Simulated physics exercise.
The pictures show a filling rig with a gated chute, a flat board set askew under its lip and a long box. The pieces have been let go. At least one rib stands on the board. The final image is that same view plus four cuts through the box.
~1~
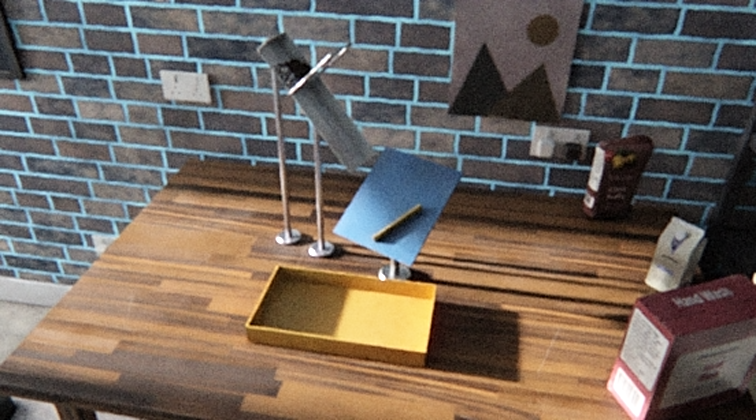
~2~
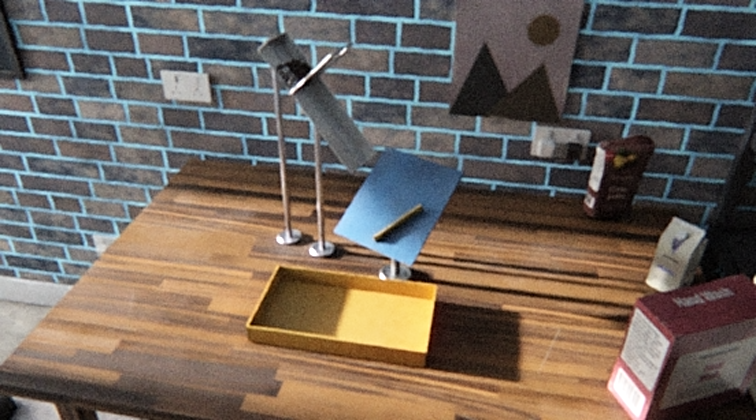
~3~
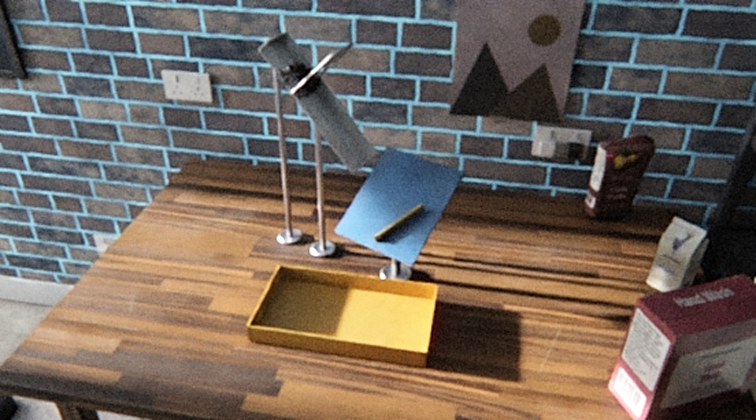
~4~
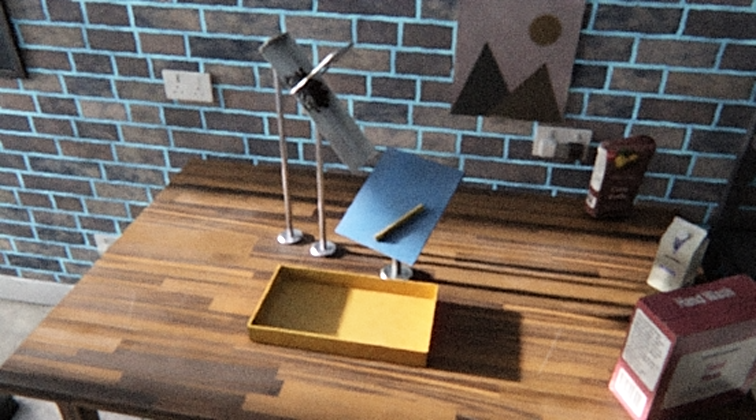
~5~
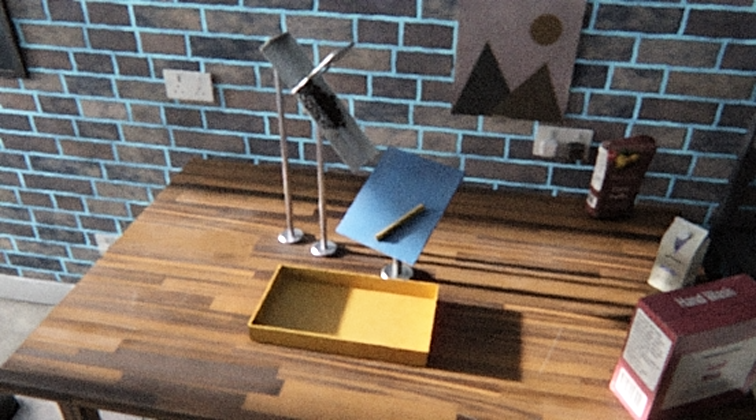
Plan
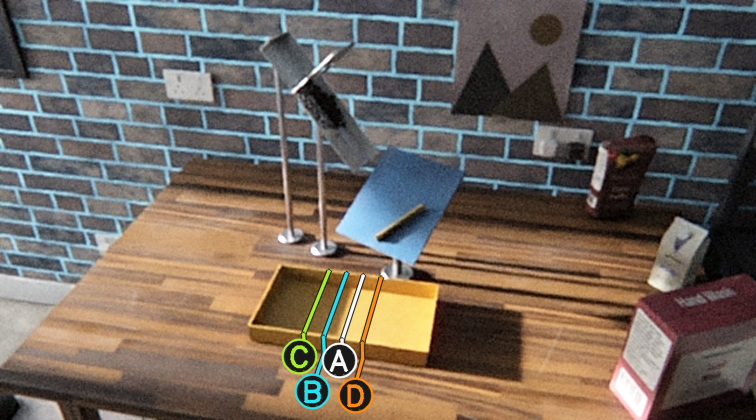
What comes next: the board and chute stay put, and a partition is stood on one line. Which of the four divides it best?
I would pick line B.
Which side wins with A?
Left.
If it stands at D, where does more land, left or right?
The left side.
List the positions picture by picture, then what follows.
The first picture shows load behind the gate at (298, 76), chocolate balls; lip of the chute at (359, 167), sloping fairly steeply.
The second picture shows middle of the board at (398, 202), tilted fairly steeply; middle of its low edge at (371, 248); of its high edge at (424, 159).
The third picture shows front corners of the box at (248, 326) and (426, 352), empty; front of the load at (308, 95).
The fourth picture shows middle of the load at (309, 91); its front at (319, 112), about a quarter of the way to the lip; rib from (422, 204) to (374, 238).
The fifth picture shows middle of the load at (324, 104); its front at (337, 135), about two thirds of the way to the lip.
On the marked copy, line A crosses the front rim at (342, 339); line B crosses the front rim at (323, 336); line C crosses the front rim at (303, 333); line D crosses the front rim at (362, 342).
With A, of what is caught, most on the left of the divider, a small part on the right.
With B, of what is caught, about two thirds on the left of the divider, about a third on the right.
With C, of what is caught, a small part on the left of the divider, most on the right.
With D, of what is caught, most on the left of the divider, a small part on the right.
